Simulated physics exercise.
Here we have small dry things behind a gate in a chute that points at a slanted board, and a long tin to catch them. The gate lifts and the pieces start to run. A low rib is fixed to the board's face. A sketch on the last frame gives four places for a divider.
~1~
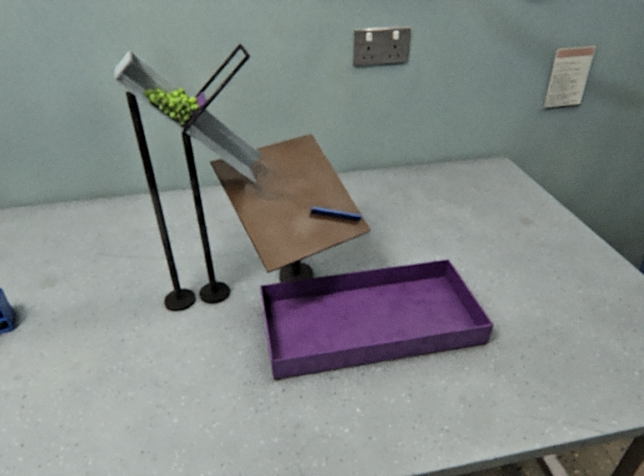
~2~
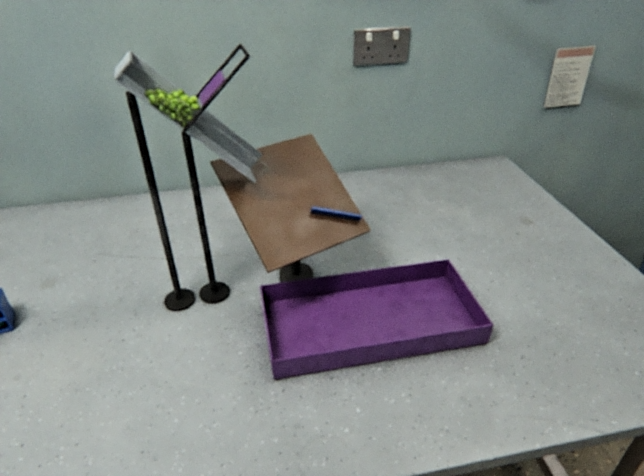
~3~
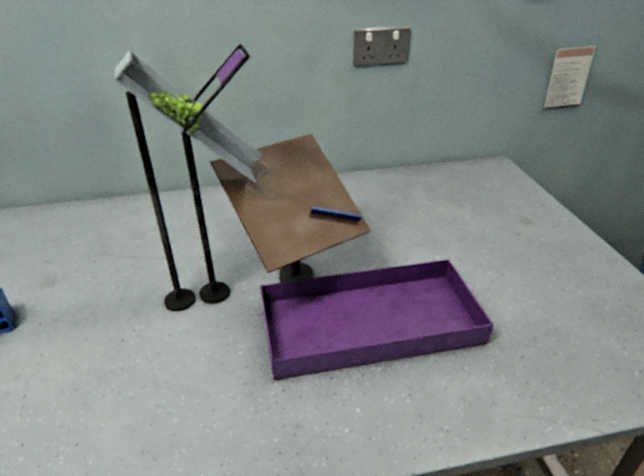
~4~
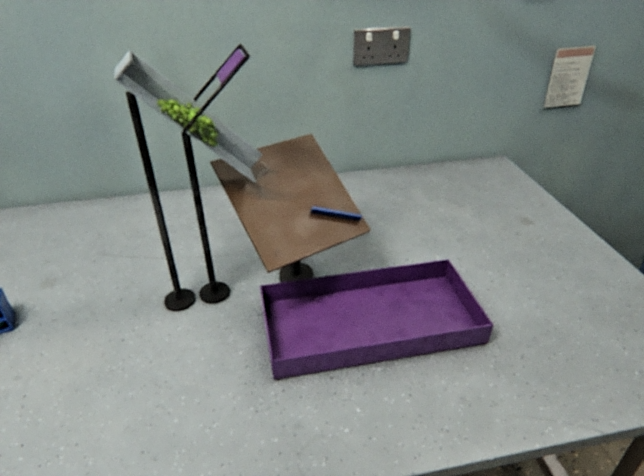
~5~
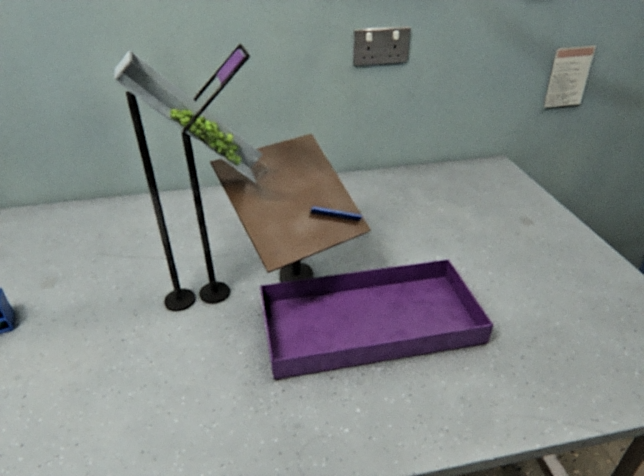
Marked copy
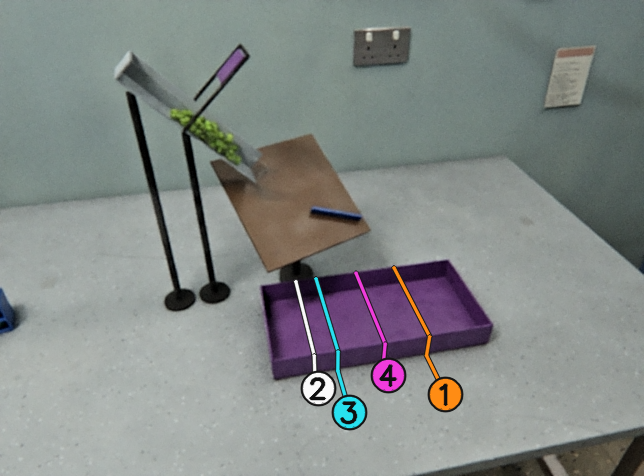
A clump of green peas sat behind a purple gate in a sloping clear chute, and once the gate slid up, they ran down the chute, stretching out toward its lower end above a tilted brown board.
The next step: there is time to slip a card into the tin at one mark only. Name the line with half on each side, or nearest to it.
Use line 4.
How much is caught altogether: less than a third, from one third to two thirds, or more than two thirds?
About that: From one third to two thirds.
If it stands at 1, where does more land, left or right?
More lands on the left.
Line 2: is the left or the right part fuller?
Right.
On the marked copy, line 1 crosses the front rim at (429, 335); line 2 crosses the front rim at (314, 354); line 3 crosses the front rim at (337, 350); line 4 crosses the front rim at (384, 342).
With 1, of what is caught, nearly all on the left of the divider, a small part on the right.
With 2, of what is caught, none on the left of the divider, all on the right.
With 3, of what is caught, a small part on the left of the divider, nearly all on the right.
With 4, of what is caught, about two thirds on the left of the divider, about a third on the right.
